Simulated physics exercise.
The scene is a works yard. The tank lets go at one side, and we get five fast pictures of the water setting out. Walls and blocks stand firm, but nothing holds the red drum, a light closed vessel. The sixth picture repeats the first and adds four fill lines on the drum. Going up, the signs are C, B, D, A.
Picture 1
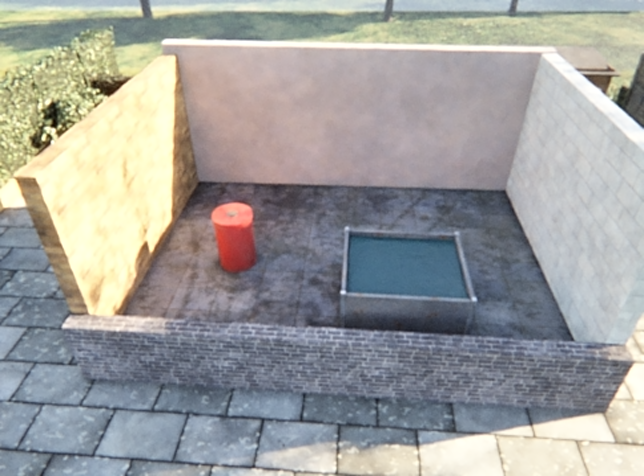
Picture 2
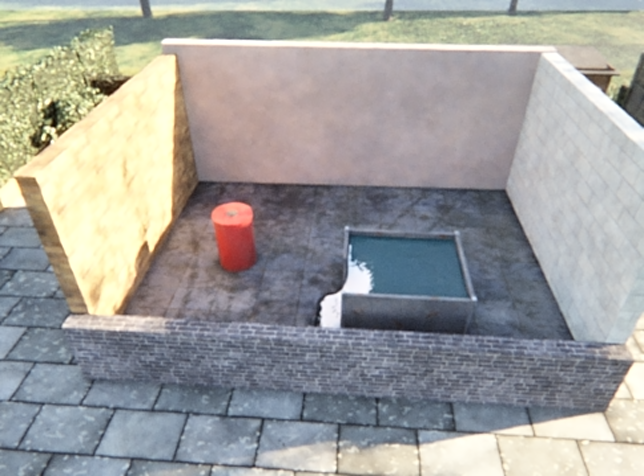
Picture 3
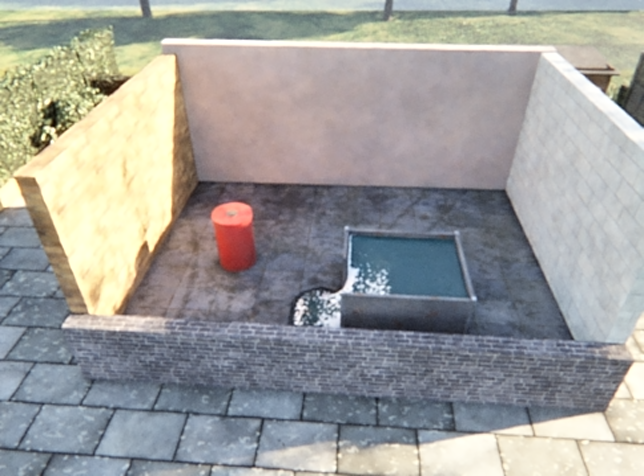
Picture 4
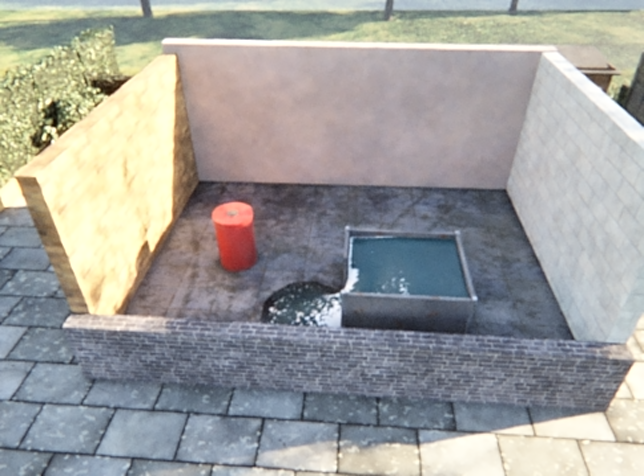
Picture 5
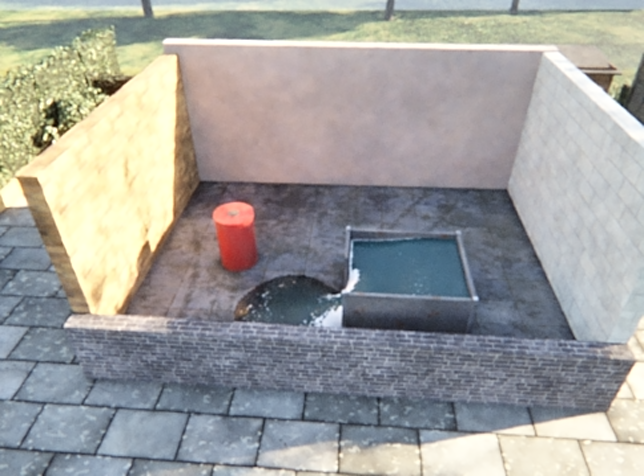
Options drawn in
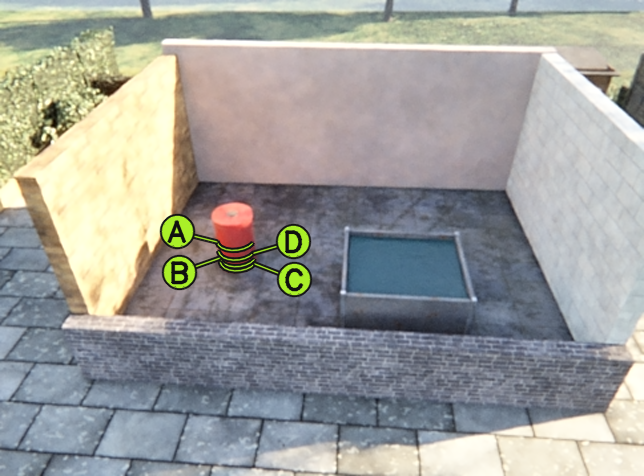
A walled yard held a square tank full of water and a red drum, and water gushed out of the tank's left side, spreading across the dark ground in a widening, rounded pool.
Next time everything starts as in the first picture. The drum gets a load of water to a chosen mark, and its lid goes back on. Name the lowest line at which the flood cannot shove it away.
Take B.
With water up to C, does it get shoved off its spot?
Yes, that goes wrong.
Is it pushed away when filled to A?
No.
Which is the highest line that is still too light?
That is line C.
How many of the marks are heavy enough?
Three of them.
In lime, A at (231, 250); B at (234, 266); C at (234, 270); D at (233, 260); from the bottom up C, B, D, A.
Choosing A, it does not move.
Choosing B, it does not move.
Choosing C, it is pushed about twice its own width away.
Choosing D, it does not move.
